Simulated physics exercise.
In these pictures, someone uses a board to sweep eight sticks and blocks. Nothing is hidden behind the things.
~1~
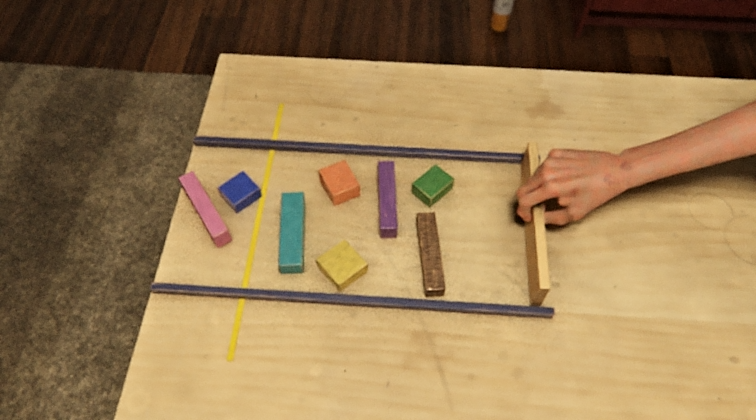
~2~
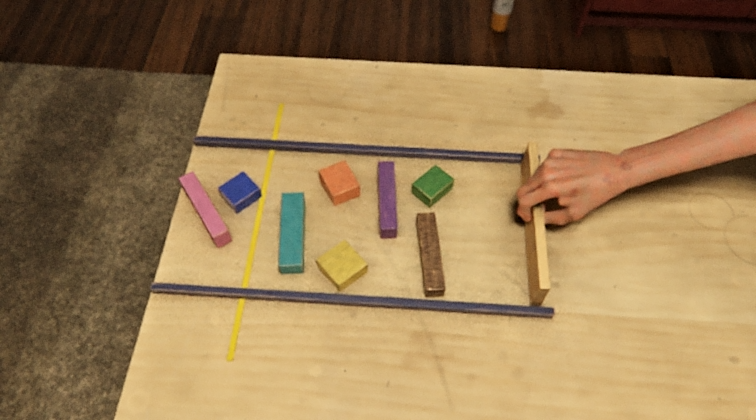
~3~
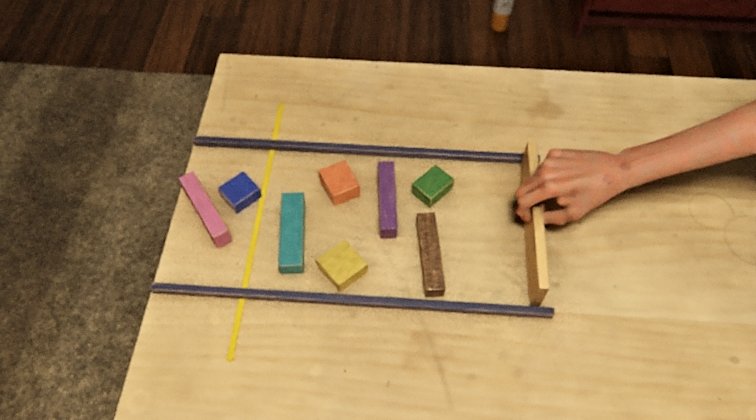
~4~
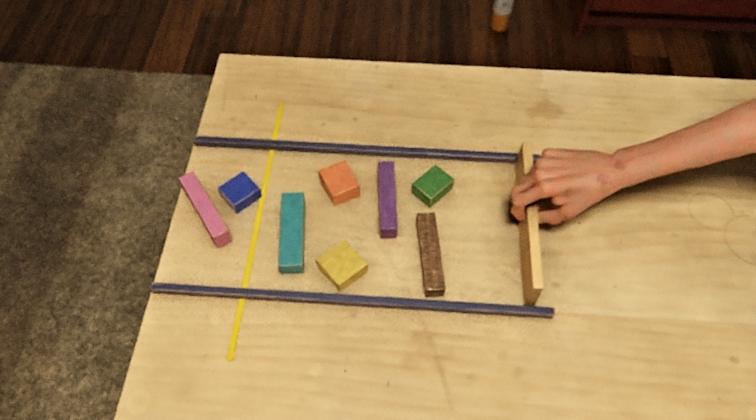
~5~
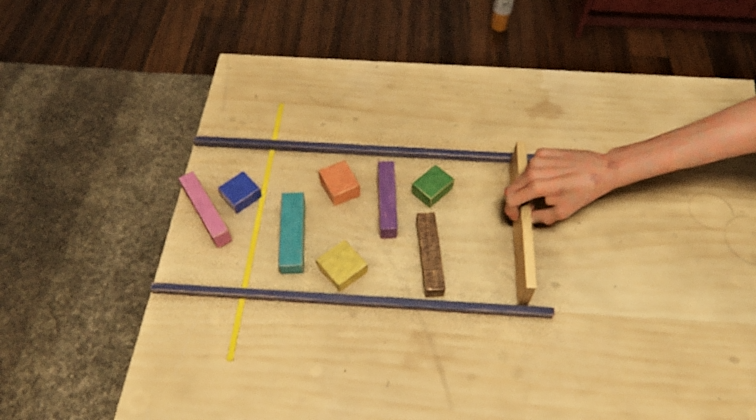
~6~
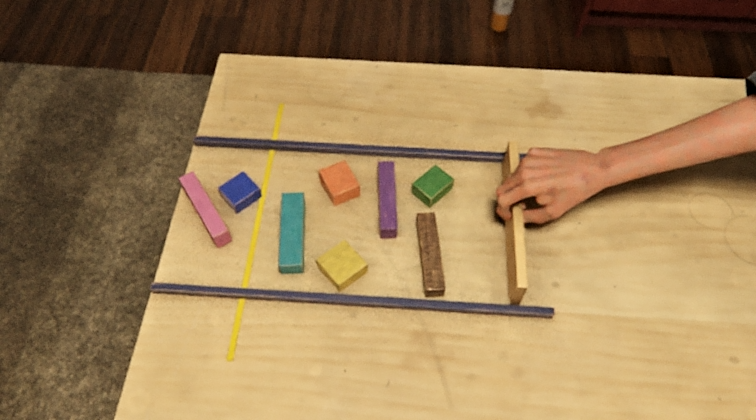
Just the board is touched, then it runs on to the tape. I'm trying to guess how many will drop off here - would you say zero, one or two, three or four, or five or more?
I'd say one or two.
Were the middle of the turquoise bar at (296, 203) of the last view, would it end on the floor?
So it does not drop, then.
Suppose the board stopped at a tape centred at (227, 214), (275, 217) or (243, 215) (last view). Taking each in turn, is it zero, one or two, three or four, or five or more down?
The falls would be either three or four; no fall at all; 1 or 2.
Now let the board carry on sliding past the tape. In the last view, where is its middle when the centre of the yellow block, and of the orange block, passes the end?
The yellow block gives roughly (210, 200), the orange block roughly (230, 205).
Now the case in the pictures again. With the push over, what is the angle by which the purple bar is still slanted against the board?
Roughly 0 degrees.
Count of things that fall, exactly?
Result - number fallen: 2.
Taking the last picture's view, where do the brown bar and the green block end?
Final positions - brown bar around (243, 242), green block around (252, 180).
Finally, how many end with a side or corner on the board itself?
Well, it touches 2.
Soon after, none off yet; pink bar at rest near (205, 209); blue block at rest near (240, 192); turquoise bar at rest near (293, 232).
In the end, the number that fall off is one or two; gone, blue block and pink bar.
